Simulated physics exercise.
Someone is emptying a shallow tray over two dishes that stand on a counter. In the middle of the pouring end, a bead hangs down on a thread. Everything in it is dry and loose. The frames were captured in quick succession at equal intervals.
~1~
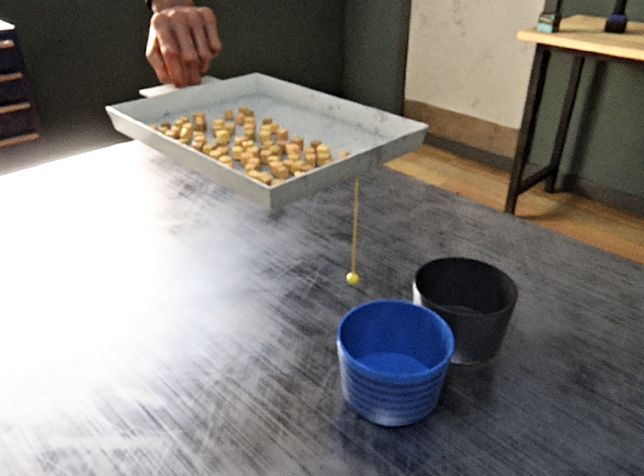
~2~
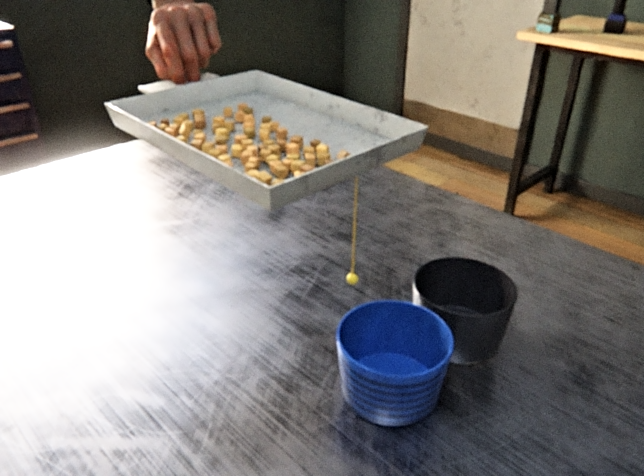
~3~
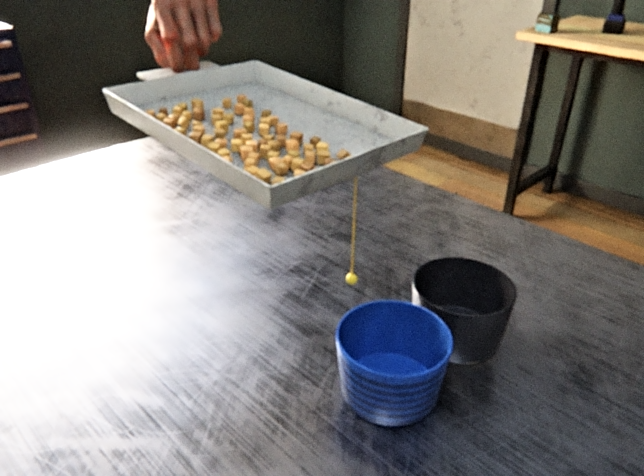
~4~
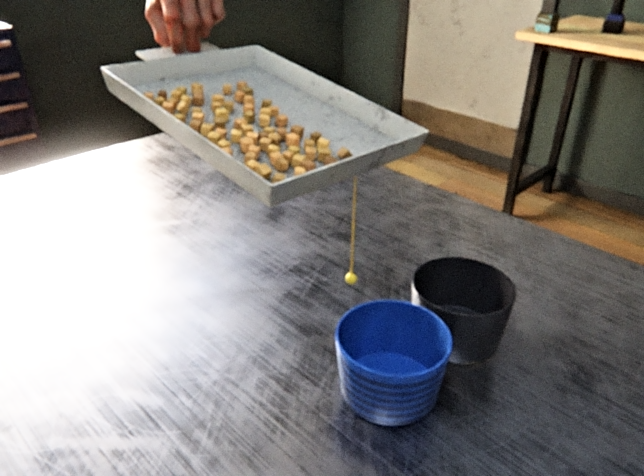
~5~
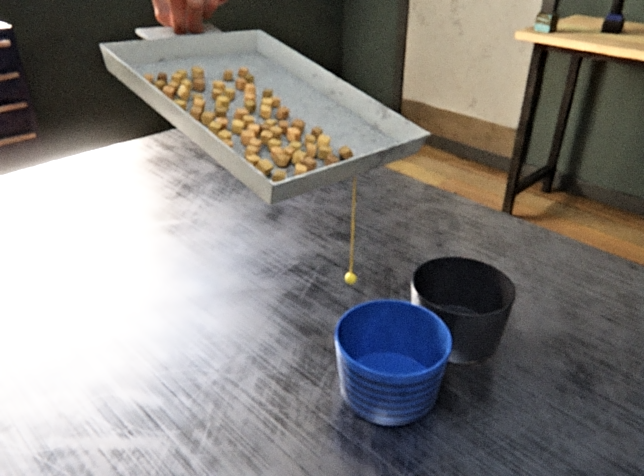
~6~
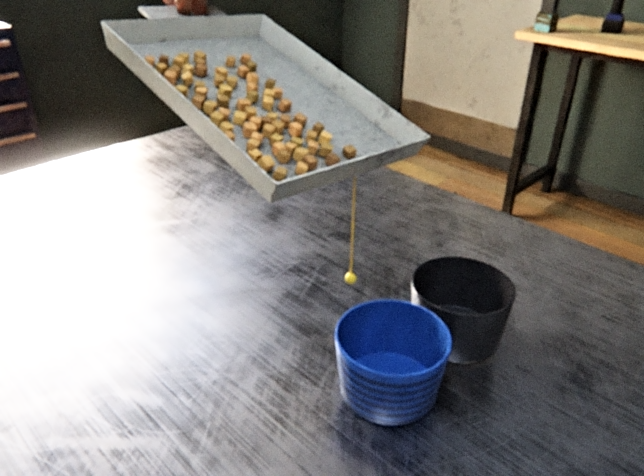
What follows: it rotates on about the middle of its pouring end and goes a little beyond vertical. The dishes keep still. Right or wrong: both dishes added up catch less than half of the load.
Wrong, they catch more than half.
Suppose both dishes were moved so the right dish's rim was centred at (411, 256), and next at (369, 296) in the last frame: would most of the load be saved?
Taking the tries in order: A minor share, followed by a minor share.
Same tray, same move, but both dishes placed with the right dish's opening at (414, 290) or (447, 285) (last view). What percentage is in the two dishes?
It works out to 60 percent and then 90 percent.
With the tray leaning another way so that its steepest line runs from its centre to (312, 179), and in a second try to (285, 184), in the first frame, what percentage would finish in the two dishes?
30 % then 10 %, roughly.
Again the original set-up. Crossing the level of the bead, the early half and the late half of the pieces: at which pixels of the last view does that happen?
Points: About (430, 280), then about (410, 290).
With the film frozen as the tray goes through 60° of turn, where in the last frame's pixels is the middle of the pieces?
(351, 141).
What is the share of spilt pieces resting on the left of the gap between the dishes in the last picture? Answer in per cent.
My estimate is some 70 per cent.
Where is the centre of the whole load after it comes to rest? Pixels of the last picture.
Centre at rest, last view: Approx. (416, 354).
Shortly afterwards, tray tipped steeply; the whole lot on the tray.
Next, tray tipped right over; all but a few on the tray; a little in the right dish; only a few in the air.
Some moments later, tray tipped past a quarter turn; near a third in the left dish; near a third in the right dish; near a quarter outside both.
In the end, tray tipped past a quarter turn; near a third in the left dish; near a third in the right dish; near a quarter outside both.
